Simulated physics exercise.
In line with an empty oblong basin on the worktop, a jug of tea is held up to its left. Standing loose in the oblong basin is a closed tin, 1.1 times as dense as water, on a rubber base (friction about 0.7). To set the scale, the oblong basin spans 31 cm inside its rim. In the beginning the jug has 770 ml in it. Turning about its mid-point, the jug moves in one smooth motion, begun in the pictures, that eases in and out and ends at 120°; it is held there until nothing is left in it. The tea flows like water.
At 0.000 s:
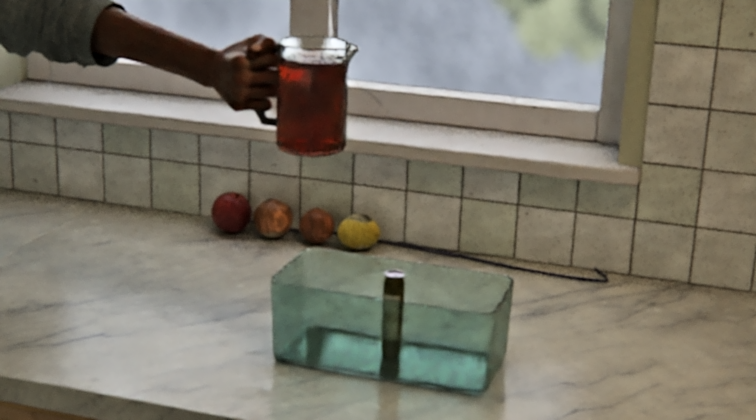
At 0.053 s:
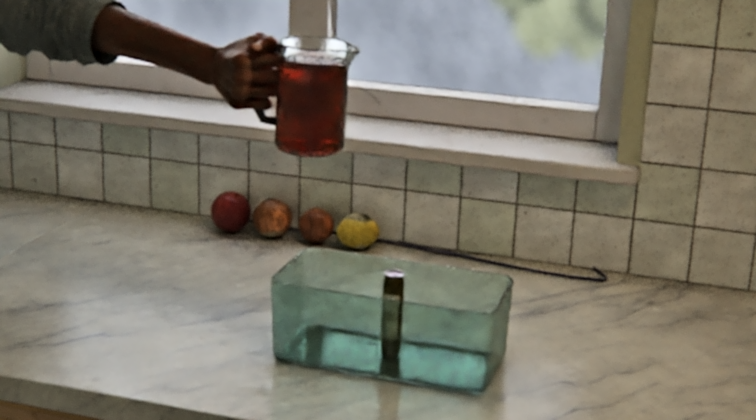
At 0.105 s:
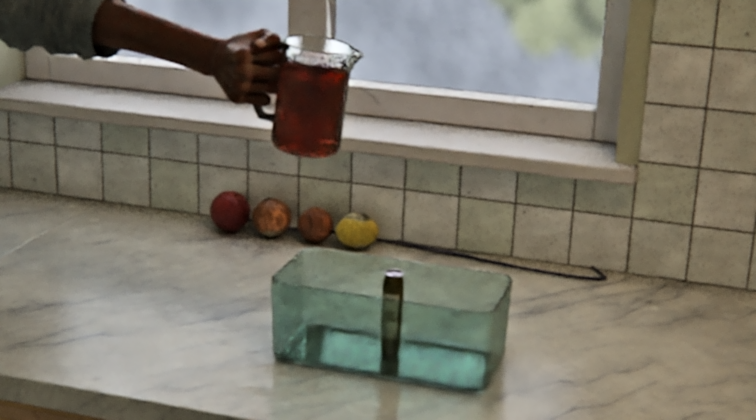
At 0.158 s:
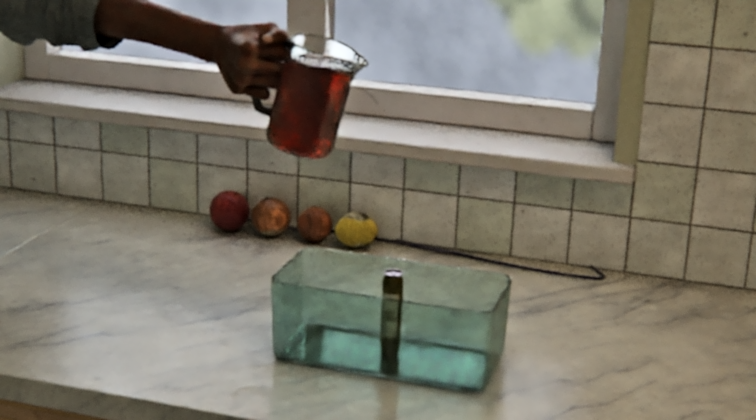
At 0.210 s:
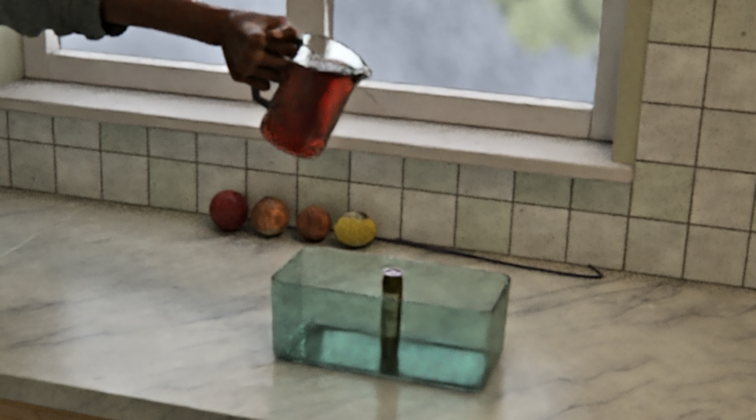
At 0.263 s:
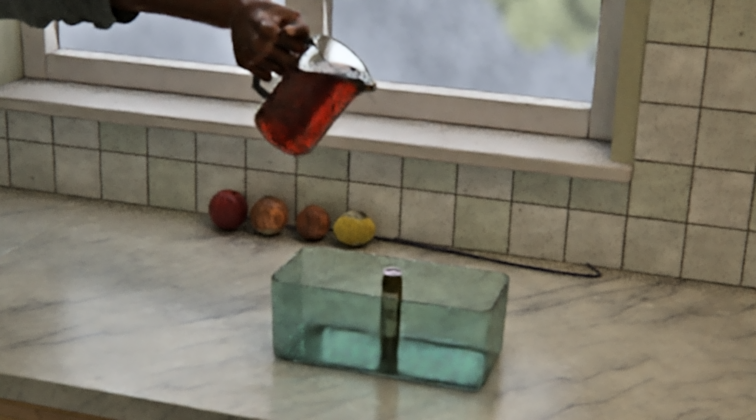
A brown hand reaching in from the left grips a clear glass jug of reddish tea above a pale marbled kitchen worktop, seen from slightly above, before a window and square tiles. Below sits a translucent green oblong basin with a dark upright tin inside, and behind it lie four red, orange-brown and yellow fruits and a dark cord. The hand smoothly tilts the jug rightward, steepening its lean.
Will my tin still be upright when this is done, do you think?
Yes, it will be.
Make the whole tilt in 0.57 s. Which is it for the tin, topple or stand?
With that tilt, the tin stays on its base.
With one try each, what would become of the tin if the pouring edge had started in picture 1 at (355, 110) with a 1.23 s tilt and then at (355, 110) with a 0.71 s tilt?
First it falls; then it topples.
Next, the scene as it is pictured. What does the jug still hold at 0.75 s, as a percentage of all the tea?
About 12 percent.
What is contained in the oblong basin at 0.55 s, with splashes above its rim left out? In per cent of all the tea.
About 6%.
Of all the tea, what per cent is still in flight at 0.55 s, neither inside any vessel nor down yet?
Close to 32 in a hundred.
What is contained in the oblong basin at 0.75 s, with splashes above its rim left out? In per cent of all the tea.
Around 52 per cent of the whole.
After 0.55 s the tilt is 105° and 62 per cent is still to pour; the tin stands where it began.
After 0.75 s the tilt is 120° and 11 per cent is still to pour; the tin stands where it began.
After 0.97 s the tilt is 120° and 0 per cent is still to pour; the tin stands where it began.
After 1.21 s the tilt is 120° and 0 per cent is still to pour; the tin stands where it began.
In the end the tin stands where it began.
